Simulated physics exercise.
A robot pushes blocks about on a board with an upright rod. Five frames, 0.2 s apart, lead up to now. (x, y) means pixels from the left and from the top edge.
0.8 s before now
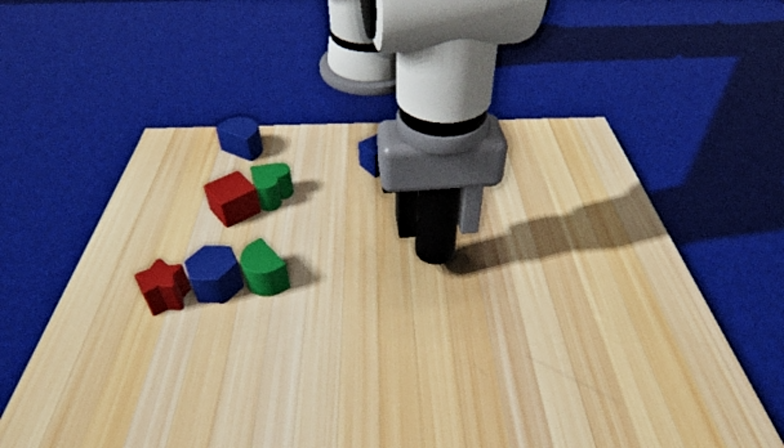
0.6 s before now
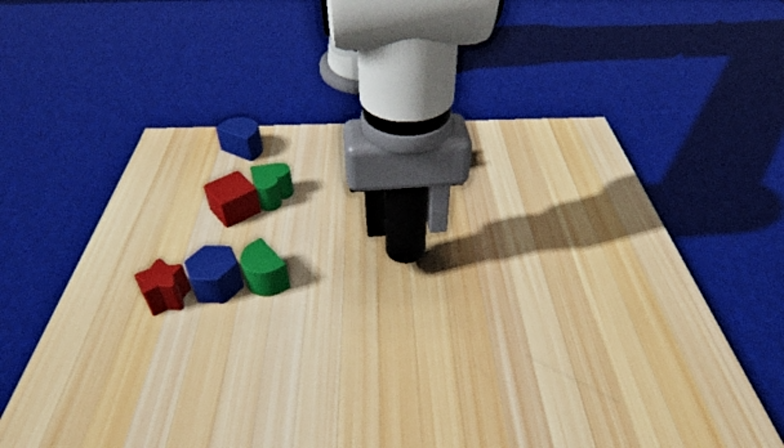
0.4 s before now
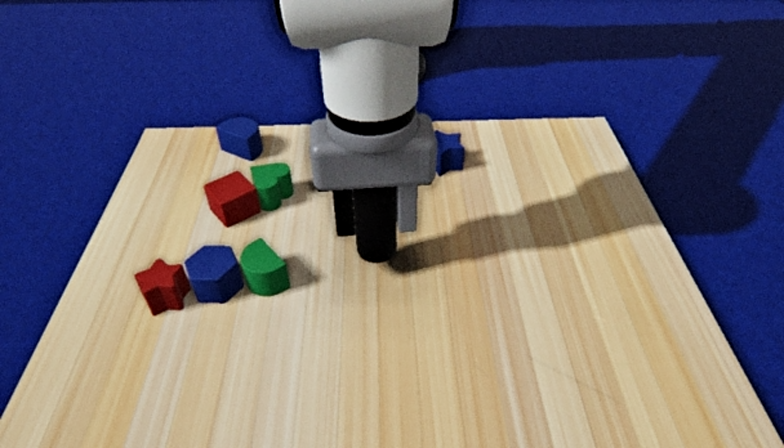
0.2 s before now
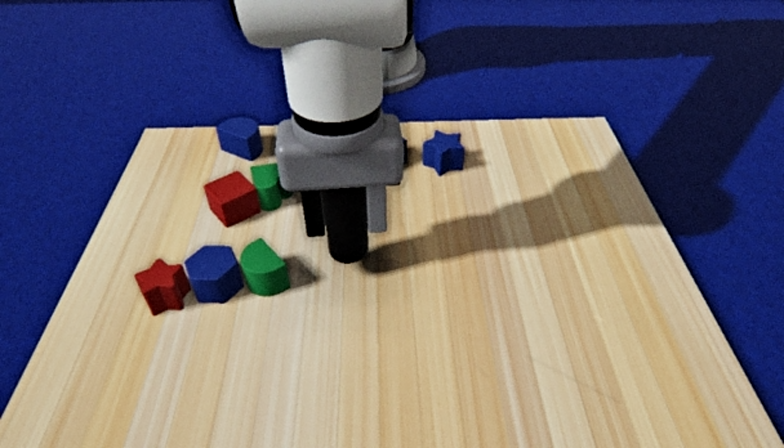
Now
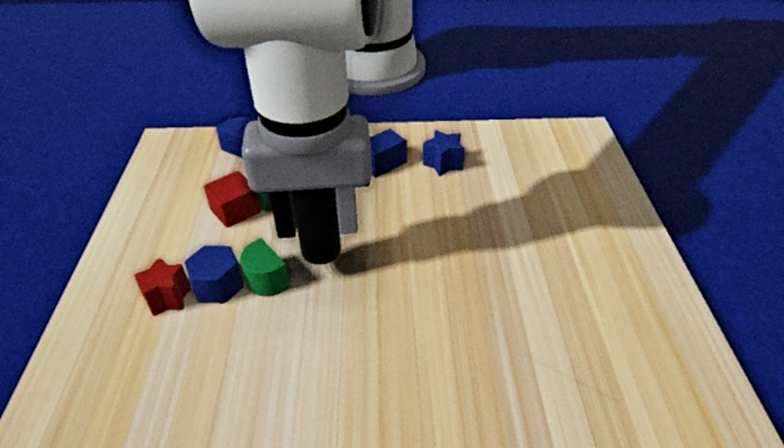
A white and grey robot arm holding an upright black rod glides steadily left across a pale wooden board on a blue surface, seen from a fixed, raised viewpoint. Red, blue and green blocks sit grouped on the board's left side, including a red star and a blue six-sided block. The blocks stay still while the passing arm uncovers blue ones near the back edge.
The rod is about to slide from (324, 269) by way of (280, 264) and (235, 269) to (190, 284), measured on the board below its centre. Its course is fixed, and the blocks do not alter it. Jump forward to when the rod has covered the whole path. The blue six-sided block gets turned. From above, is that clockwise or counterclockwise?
Seen from above, clockwise.
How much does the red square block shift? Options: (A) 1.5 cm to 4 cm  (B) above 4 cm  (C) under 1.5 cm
I choose C.
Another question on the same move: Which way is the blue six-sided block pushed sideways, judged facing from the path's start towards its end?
Slides left.
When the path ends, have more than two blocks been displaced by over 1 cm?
The answer is yes.
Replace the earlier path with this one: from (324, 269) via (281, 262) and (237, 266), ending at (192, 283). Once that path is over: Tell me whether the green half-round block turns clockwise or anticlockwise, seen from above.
Rotation: Counter-clockwise.
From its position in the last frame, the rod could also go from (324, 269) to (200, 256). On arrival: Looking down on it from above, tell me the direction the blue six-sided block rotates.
Overhead view: Clockwise.
What follows on the original path. One third of the way, rod (277, 247); red star-shaped block (154, 274); blue six-sided block (201, 264), turned 20° clockwise; green half-round block (248, 260), turned 25° anticlockwise.
Two thirds of the way, rod (230, 252); red star-shaped block (137, 277); blue six-sided block (183, 272), turned 35° clockwise; green half-round block (235, 271), turned 50° anticlockwise.
At the end, rod (183, 267); red star-shaped block (102, 288); blue six-sided block (146, 290), turned 20° clockwise; red square block not moved; green half-round block (234, 273), turned 60° anticlockwise.
